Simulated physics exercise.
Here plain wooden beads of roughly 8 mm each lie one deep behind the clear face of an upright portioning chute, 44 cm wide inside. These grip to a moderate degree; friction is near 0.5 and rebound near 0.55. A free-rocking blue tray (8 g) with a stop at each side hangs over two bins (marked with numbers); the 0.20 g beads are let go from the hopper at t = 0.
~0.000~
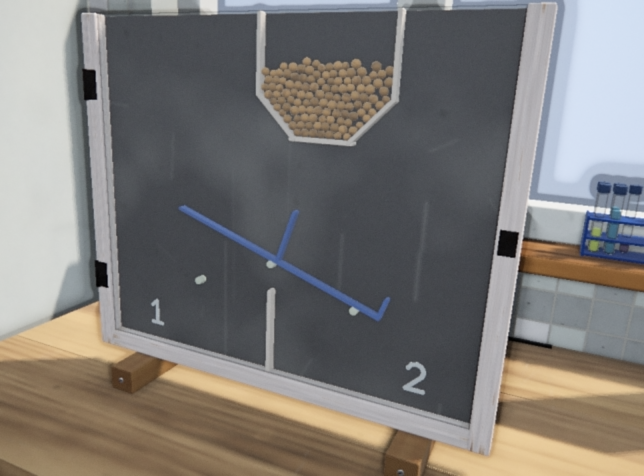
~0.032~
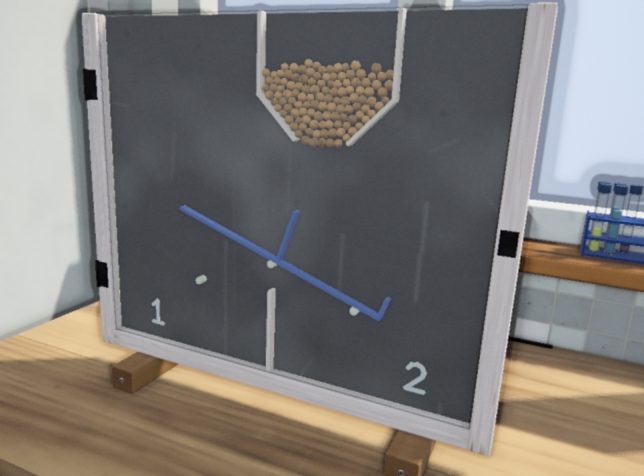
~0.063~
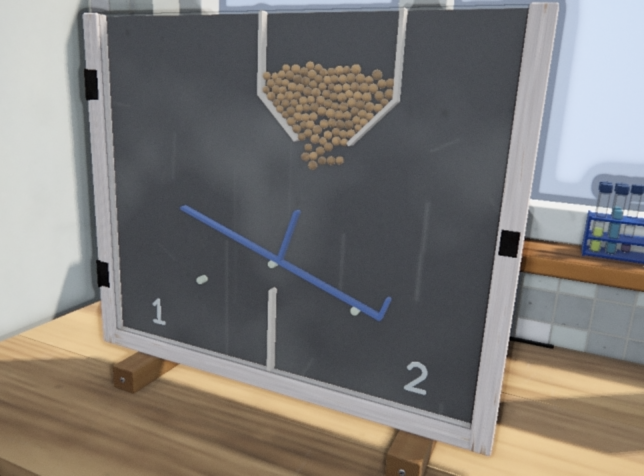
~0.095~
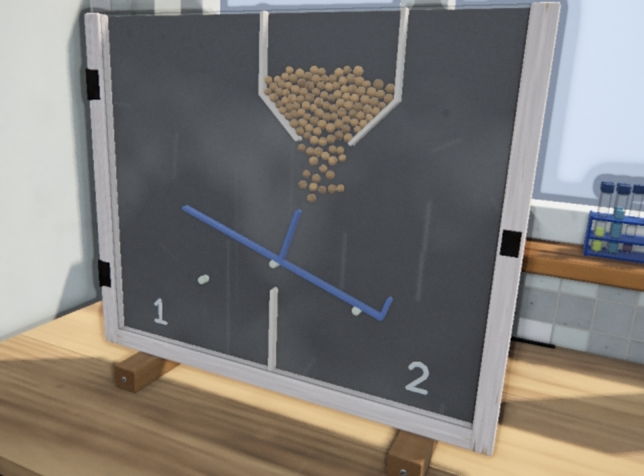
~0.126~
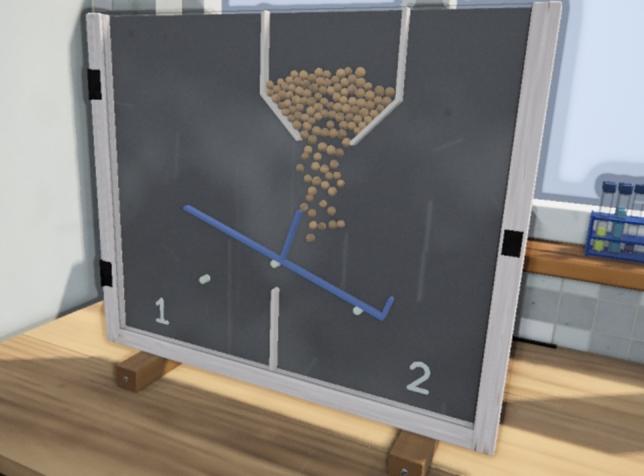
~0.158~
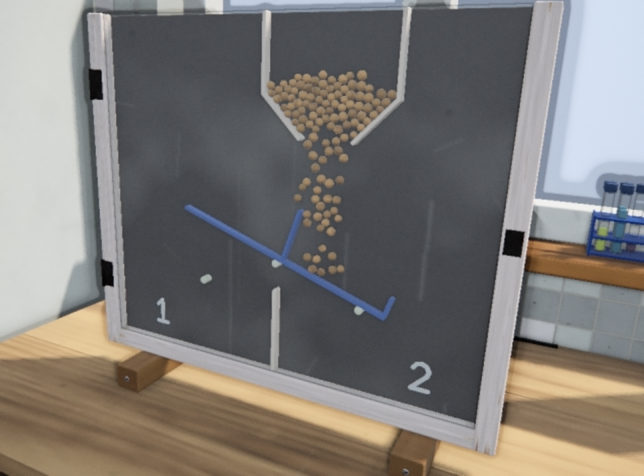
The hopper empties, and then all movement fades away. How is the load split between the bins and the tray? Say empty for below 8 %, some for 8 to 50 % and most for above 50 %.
In the end, bin 1 holds barely a trace. Bin 2 holds a middling amount. The tray holds the majority.
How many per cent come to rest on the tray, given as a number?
Estimate: Close to 60 %.
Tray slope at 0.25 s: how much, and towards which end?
20° or so, right end down.
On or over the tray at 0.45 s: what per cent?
Around 85 per cent of the load.
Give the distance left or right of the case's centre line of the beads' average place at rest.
About 10 cm right.
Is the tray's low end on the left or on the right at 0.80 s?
Right.
After 0.25 s, 55 % have left the hopper; tray right end down 19°; on or over it 50 %, past it to the left 0 %, to the right 0 %.
After 0.45 s, 95 % have left the hopper; tray right end down 19°; on or over it 85 %, past it to the left 0 %, to the right 10 %.
After 0.80 s, 100 % have left the hopper; tray right end down 19°; on or over it 65 %, past it to the left 0 %, to the right 35 %.
In the end, by 1.7 s, bin 1, 0 %, bin 2, 40 %, tray, 60 %; tray right end down 19°.
